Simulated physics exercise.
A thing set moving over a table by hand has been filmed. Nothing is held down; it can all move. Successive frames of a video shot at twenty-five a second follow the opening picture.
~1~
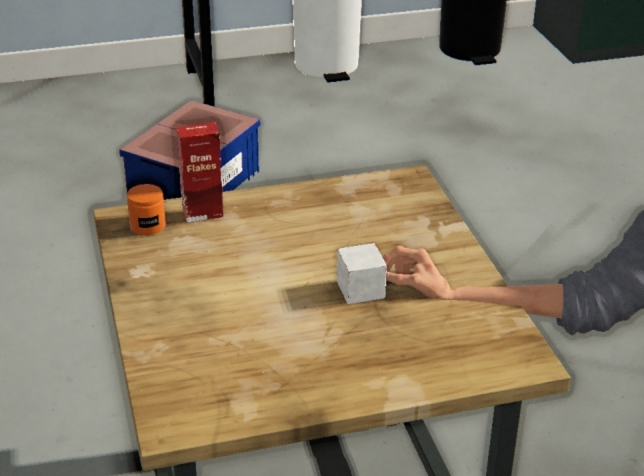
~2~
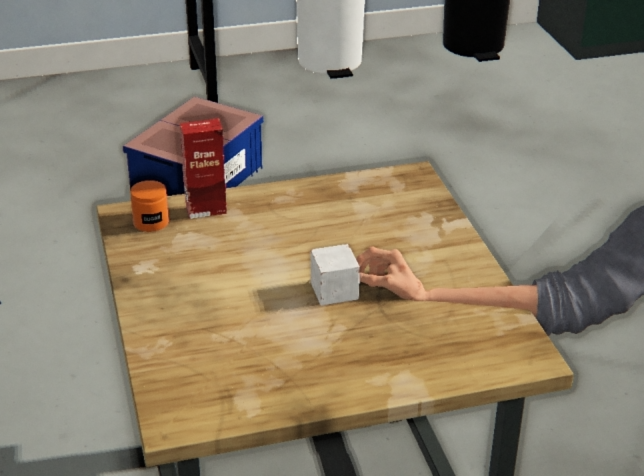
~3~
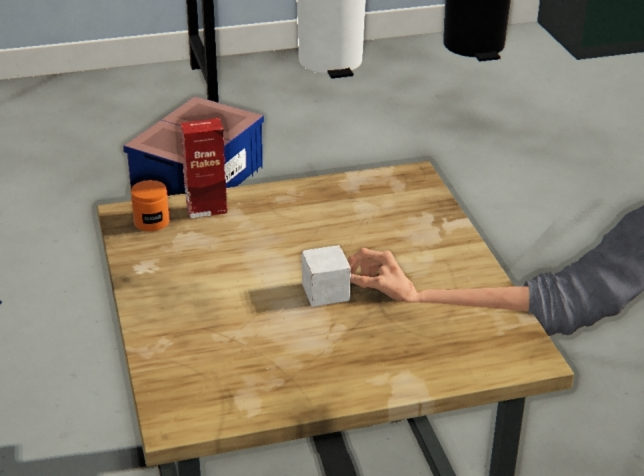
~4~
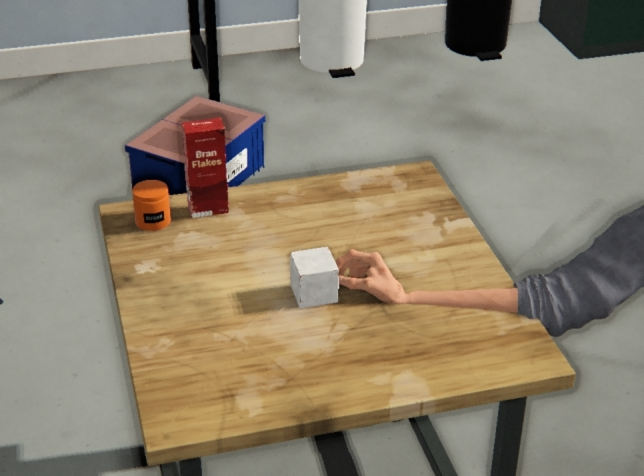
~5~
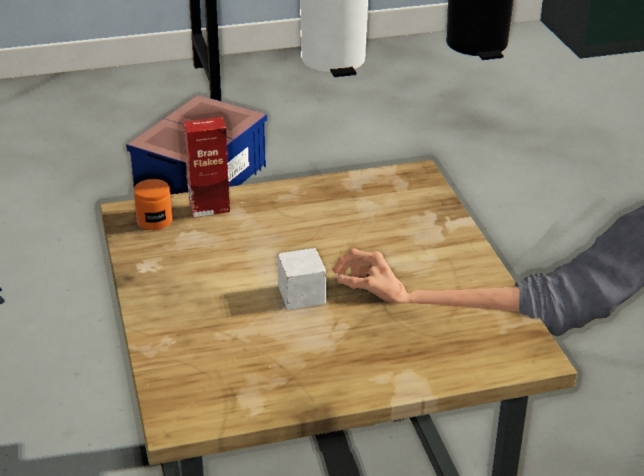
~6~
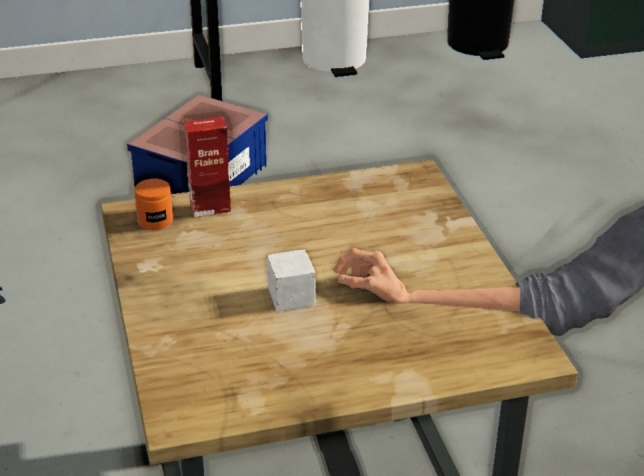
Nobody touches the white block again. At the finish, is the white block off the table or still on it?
Still on it.
Then, 0.10 s after the last picture, white block slid about its own width near (273, 283).
Then, 0.20 s after the last picture, white block slid about its own width near (270, 283).
At rest, moved from the start, white block. Seen from the same camera at the end, white block near (270, 283).
